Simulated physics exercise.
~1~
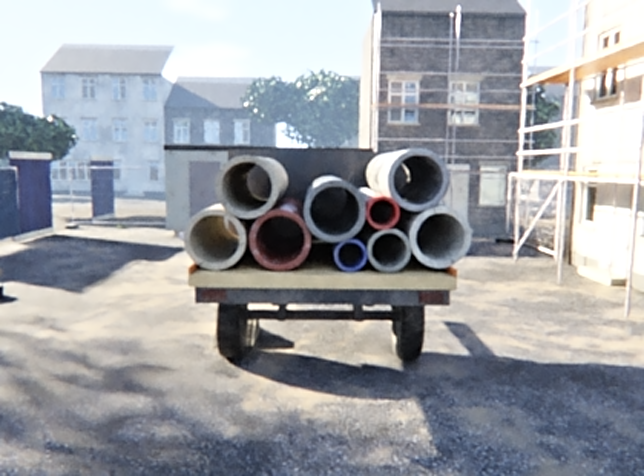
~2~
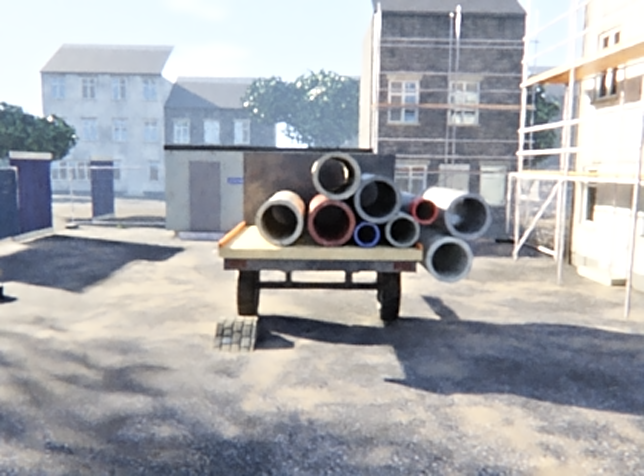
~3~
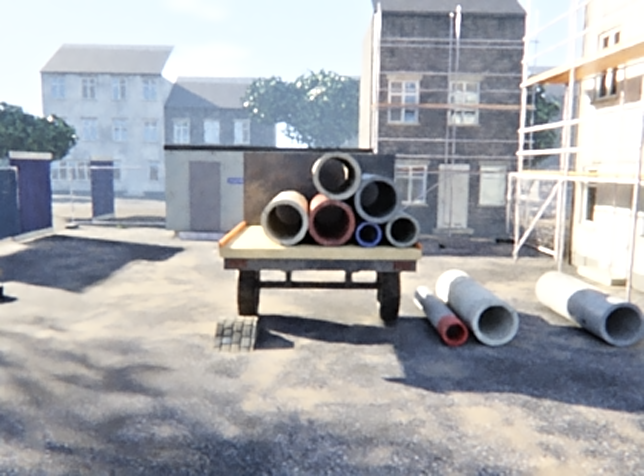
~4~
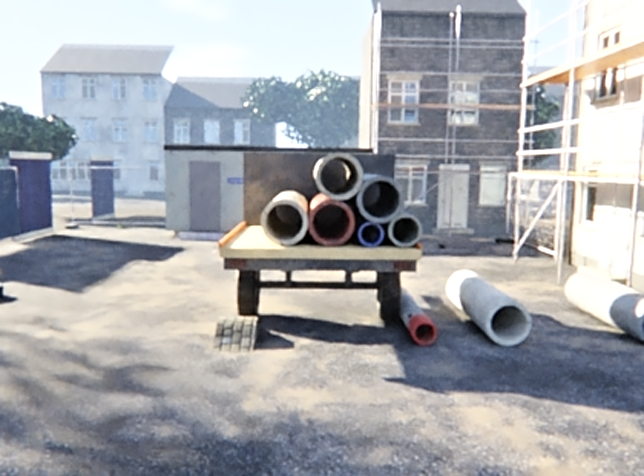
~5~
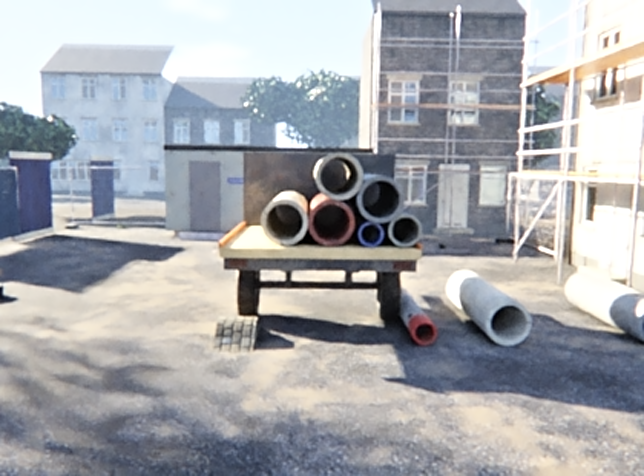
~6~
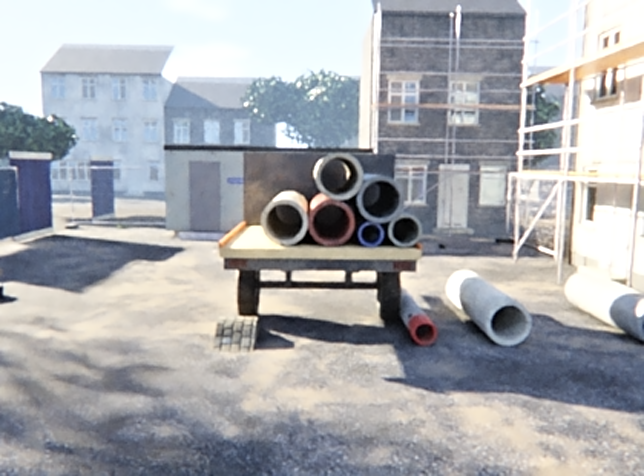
A flat trailer stacked with loose concrete pipes crept forward, its left wheel going over a hump, and the load rolled right until the red pipe and two grey ones dropped off and settled on the ground, while the blue one stayed aboard with the rest.
